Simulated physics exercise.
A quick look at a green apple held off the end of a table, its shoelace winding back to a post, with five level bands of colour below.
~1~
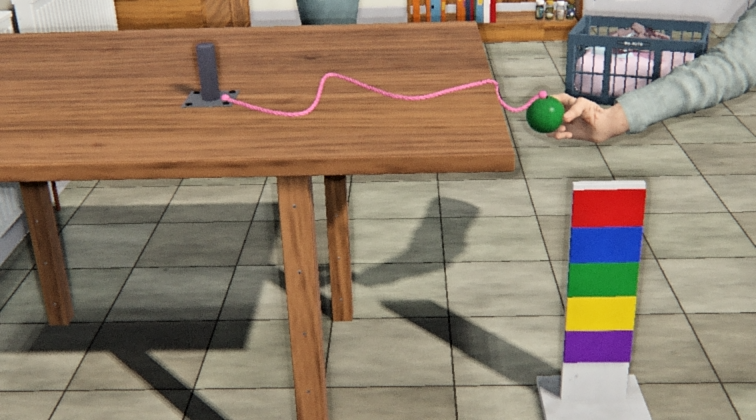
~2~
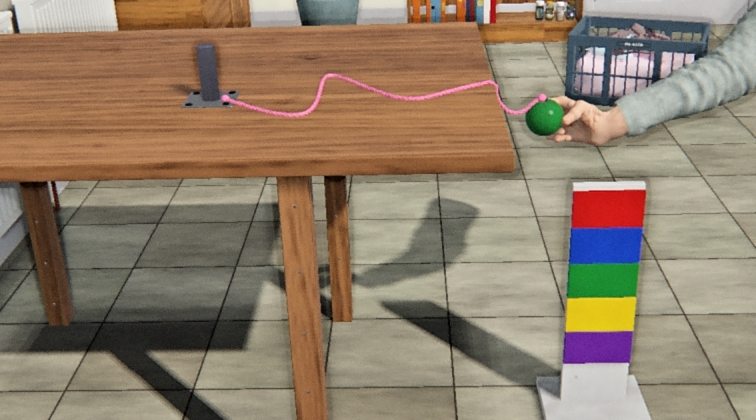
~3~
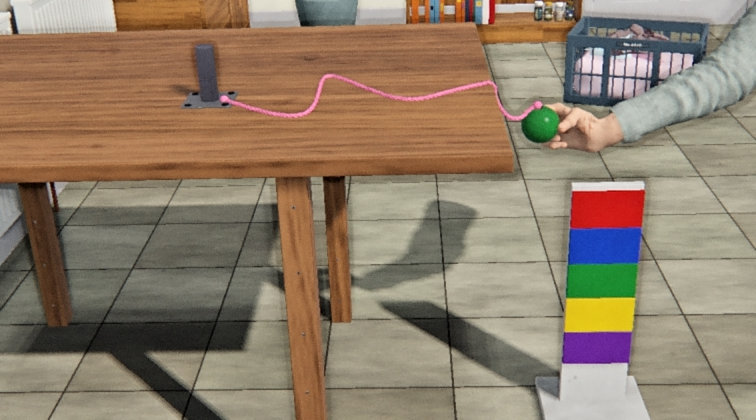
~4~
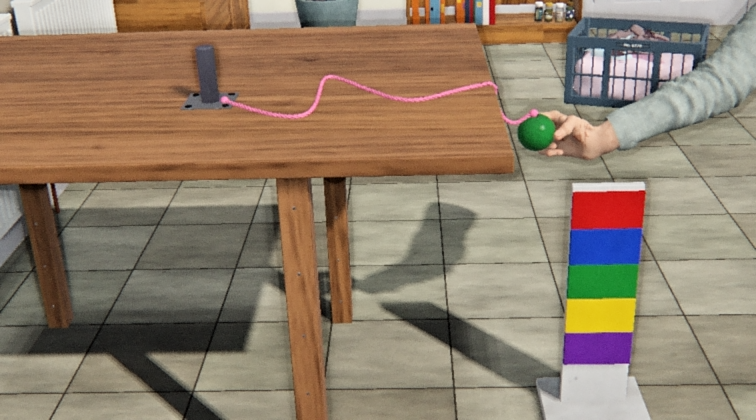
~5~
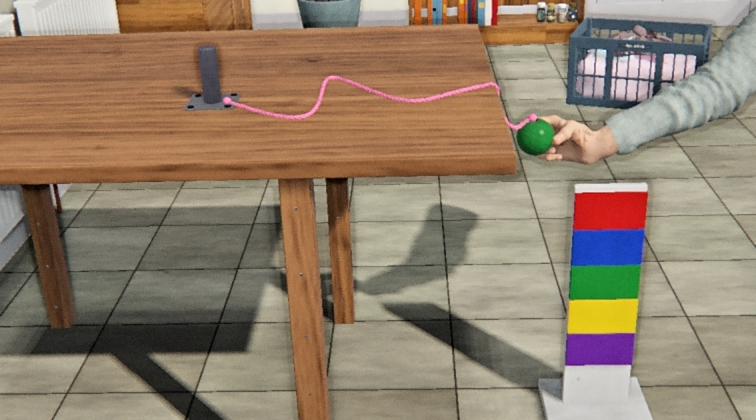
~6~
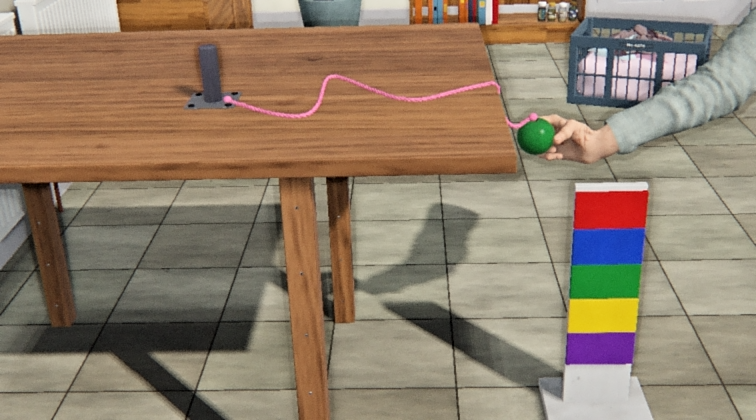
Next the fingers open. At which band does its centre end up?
At yellow.
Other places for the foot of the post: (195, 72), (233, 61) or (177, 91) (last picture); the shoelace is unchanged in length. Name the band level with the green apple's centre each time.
Taking them in turn: Green; yellow; green.
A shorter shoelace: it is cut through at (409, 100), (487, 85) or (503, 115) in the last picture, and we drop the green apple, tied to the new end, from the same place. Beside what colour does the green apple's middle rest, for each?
In that order: Higher than all five; blue; green.
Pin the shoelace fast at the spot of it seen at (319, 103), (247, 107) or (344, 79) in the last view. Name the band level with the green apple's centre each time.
It would be green; yellow; red.
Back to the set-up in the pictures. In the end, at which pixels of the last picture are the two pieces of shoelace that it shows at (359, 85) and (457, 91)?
They go to (499, 97) and to (492, 217).
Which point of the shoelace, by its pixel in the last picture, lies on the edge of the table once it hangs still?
It lies at about (356, 83).
Soon after, apple near (522, 319); level with yellow.
After that, apple near (466, 333); level with yellow.
And then, apple near (507, 329); level with yellow.
In the end, apple near (489, 335); level with yellow. Its centre hangs level with the yellow band.
